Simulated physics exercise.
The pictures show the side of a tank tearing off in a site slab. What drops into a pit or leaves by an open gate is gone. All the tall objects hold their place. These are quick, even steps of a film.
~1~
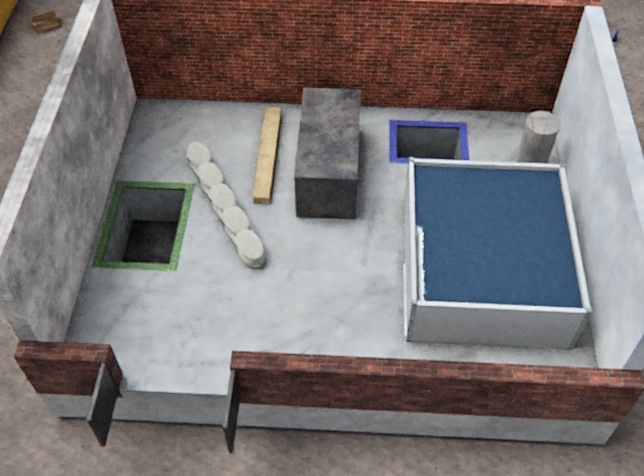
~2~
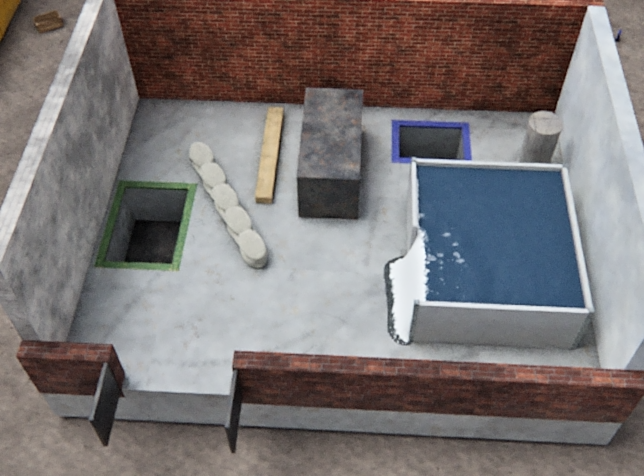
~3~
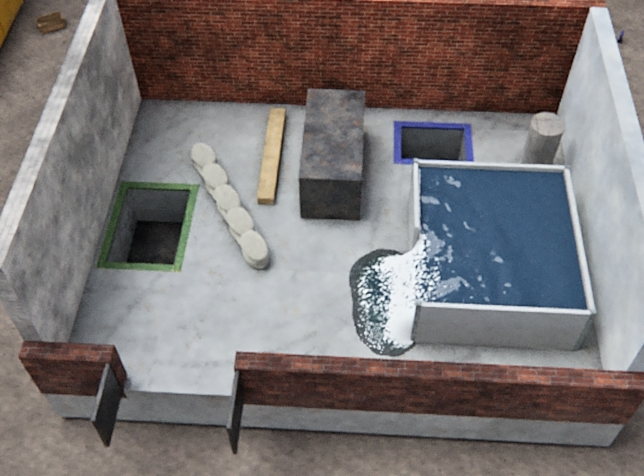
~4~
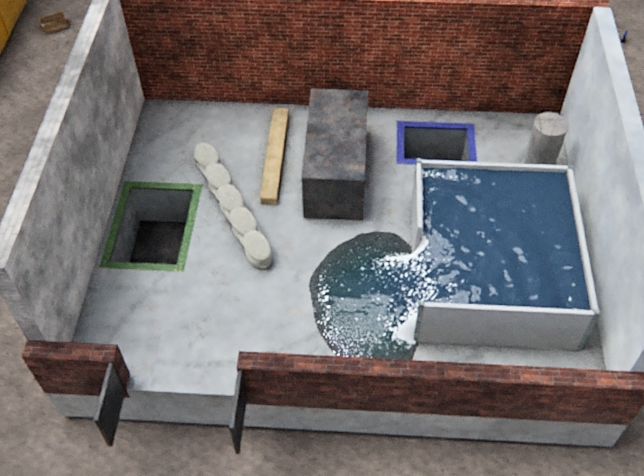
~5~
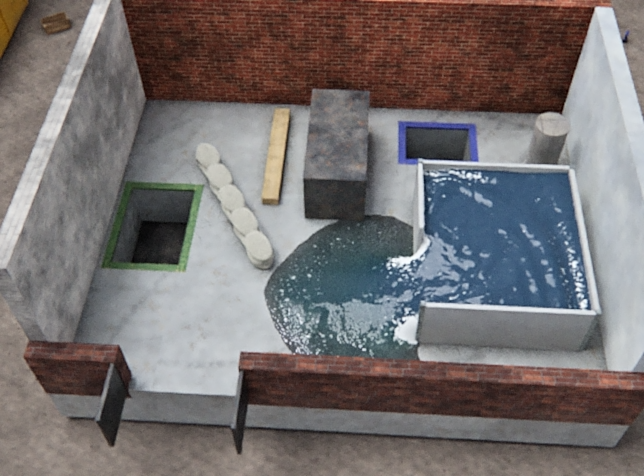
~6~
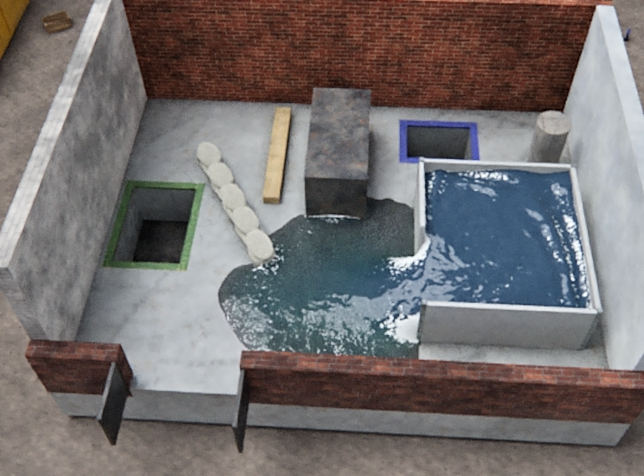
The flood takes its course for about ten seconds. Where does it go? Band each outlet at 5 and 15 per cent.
One by one: The gate takes more than 15 %; the green pit takes more than 15 %; the blue pit takes less than 5 %.
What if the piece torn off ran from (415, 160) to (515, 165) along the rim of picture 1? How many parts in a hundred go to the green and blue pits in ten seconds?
Parts in a hundred: Green 2, blue 70.
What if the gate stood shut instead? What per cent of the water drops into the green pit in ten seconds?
In per cent: Green 50.
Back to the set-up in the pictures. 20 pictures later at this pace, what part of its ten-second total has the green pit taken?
I make it 25 per cent.
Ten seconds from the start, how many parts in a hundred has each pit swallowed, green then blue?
Near 36 and 2 in a hundred.
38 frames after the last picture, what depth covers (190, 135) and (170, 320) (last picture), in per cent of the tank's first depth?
About 6 and 18 per cent.
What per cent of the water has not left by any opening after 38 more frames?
About 64 per cent.
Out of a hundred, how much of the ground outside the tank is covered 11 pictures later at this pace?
Roughly 50 per cent.
A moment on, water covers 40 % of the floor; the gate 0 %, the green pit 0 %, the blue pit 0 %.
Next, water covers 50 % of the floor; the gate 2 %, the green pit 1 %, the blue pit 0 %.
Then, water covers 60 % of the floor; the gate 6 %, the green pit 9 %, the blue pit 0 %.
Later, water covers 75 % of the floor; the gate 13 %, the green pit 23 %, the blue pit 1 %.
In the end, water covers 85 % of the floor; the gate 19 %, the green pit 37 %, the blue pit 3 %.
